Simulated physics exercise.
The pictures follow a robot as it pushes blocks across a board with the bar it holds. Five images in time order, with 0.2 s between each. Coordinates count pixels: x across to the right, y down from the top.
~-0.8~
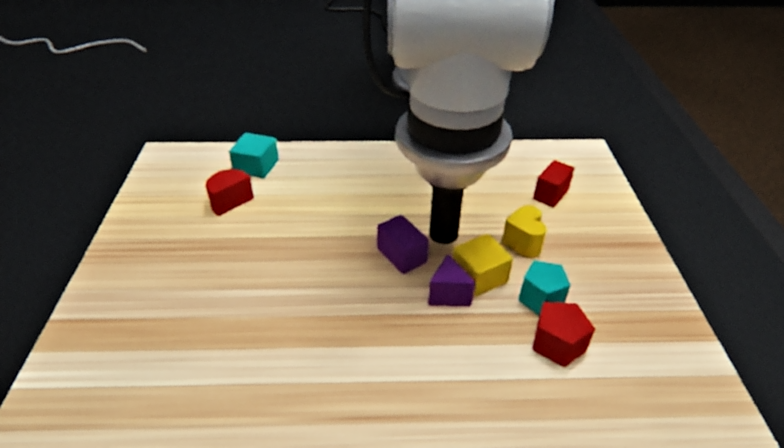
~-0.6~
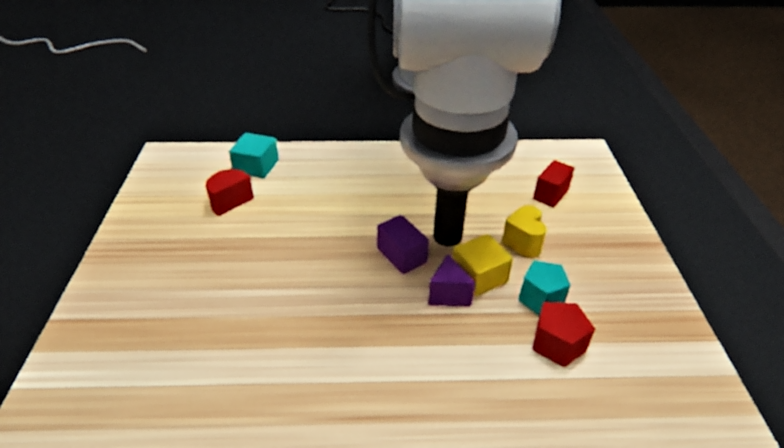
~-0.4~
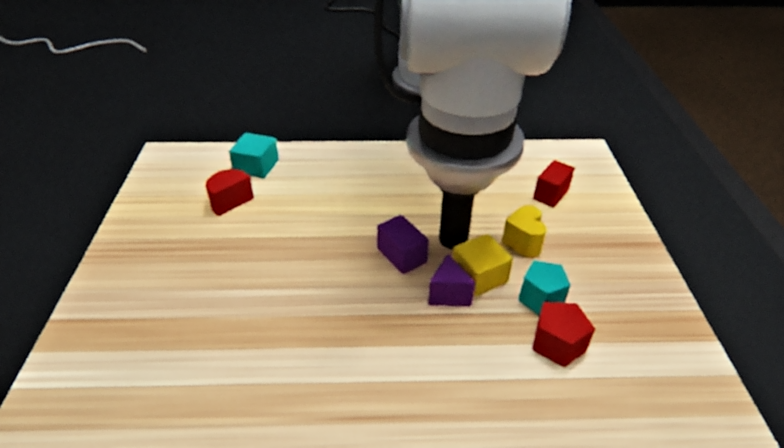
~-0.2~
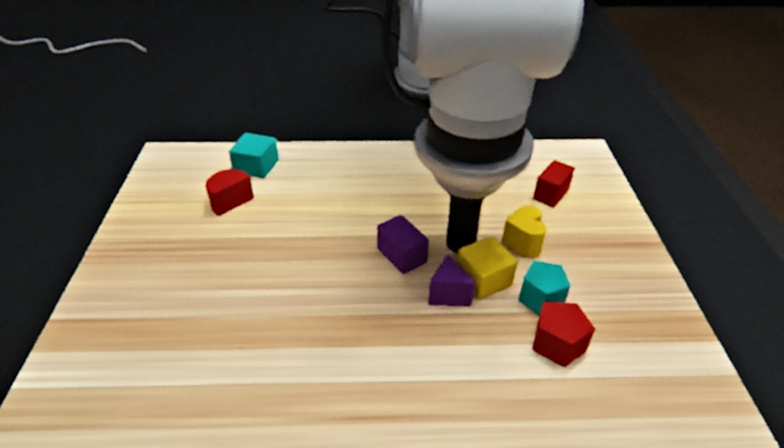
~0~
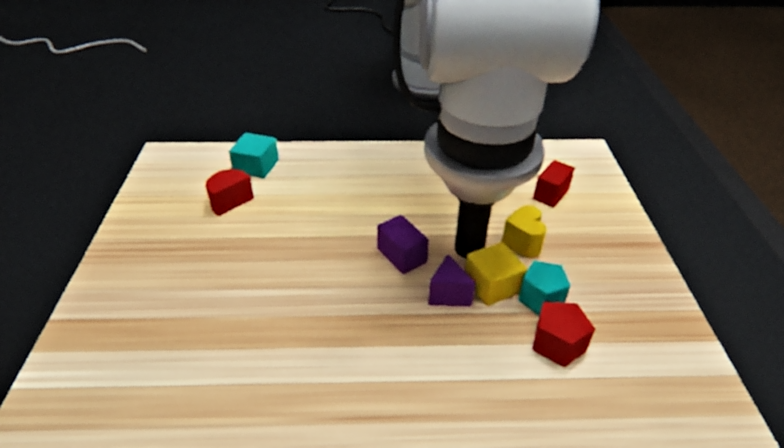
We see a robot arm above a wooden board scattered with coloured blocks. Its black bar moves slightly right and toward the viewer, then nudges the yellow square block a short way in the same direction, away from the purple triangular block.
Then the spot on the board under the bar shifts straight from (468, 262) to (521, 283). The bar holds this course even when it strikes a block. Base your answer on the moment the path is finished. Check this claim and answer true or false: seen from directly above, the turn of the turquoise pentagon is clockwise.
Verdict: False.
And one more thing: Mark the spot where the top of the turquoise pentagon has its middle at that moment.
If I read the scene right, the answer is (578, 289).
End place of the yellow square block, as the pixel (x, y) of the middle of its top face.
The middle of the upper face of the yellow square block will lie at about (530, 289) in the picture.
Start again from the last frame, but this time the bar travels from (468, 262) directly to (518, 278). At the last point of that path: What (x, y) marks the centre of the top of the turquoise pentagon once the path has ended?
Roughly at (572, 287).
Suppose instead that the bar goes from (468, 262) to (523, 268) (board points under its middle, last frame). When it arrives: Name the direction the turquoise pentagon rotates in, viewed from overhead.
That block twists counter-clockwise.
What follows on the original path. Halfway along, bar (497, 260); yellow square block (520, 276), turned 20° clockwise; turquoise pentagon (568, 286), turned 40° anticlockwise.
At the end, bar (524, 270); purple triangular block not moved; yellow square block (530, 289), turned 30° clockwise; turquoise pentagon (578, 289), turned 50° anticlockwise; red pentagon (570, 327).
